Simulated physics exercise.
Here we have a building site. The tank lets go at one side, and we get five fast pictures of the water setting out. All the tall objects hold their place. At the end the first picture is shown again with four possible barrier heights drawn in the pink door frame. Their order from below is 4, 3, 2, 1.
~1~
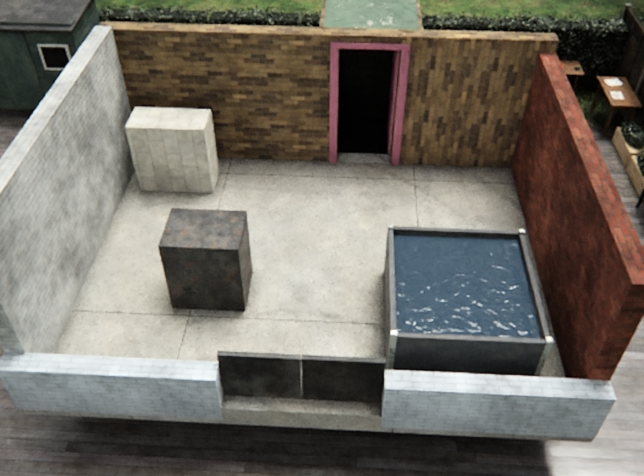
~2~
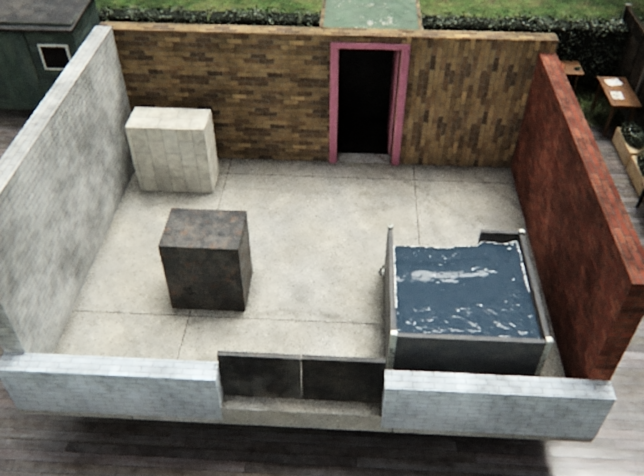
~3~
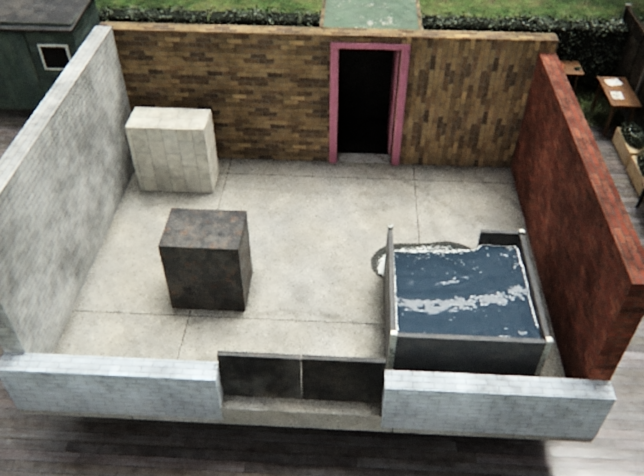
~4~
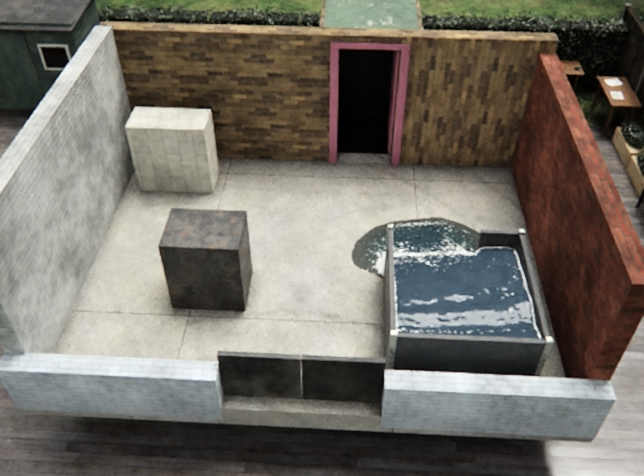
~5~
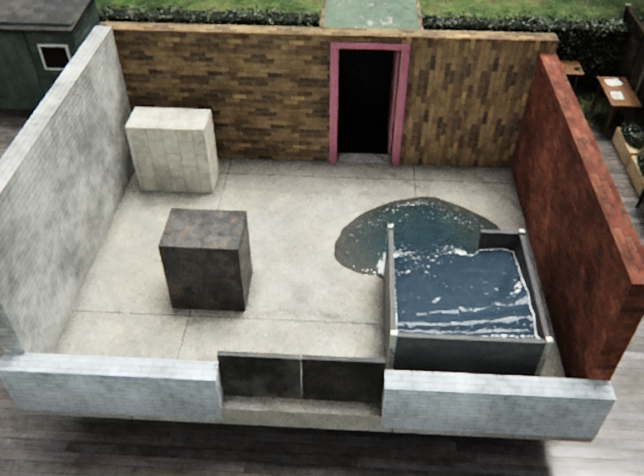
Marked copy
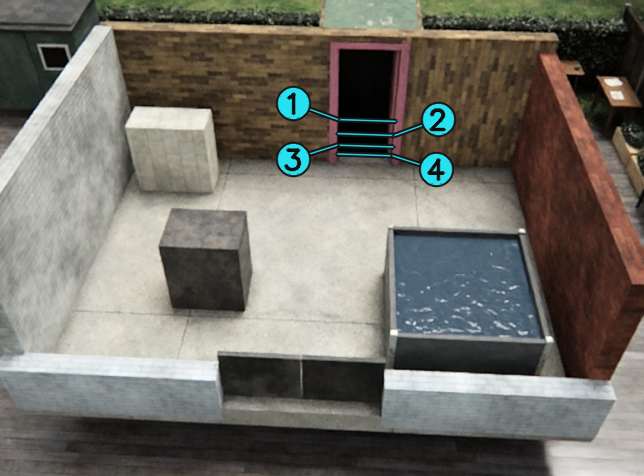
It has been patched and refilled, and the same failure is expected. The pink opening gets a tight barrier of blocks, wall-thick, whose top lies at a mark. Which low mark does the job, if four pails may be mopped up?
Go for 3.
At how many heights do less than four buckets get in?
Three.
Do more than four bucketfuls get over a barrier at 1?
No, not at all.
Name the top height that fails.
That is height 4.
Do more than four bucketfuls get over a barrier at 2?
No.
On the marked copy, 1 at (366, 120); 2 at (365, 134); 3 at (365, 146); 4 at (364, 154); from the bottom up 4, 3, 2, 1.
If 1 is chosen, nothing gets over.
If 2 is chosen, nothing gets over.
If 3 is chosen, a splash gets over, under a bucket.
If 4 is chosen, about 13 bucketfuls get in.
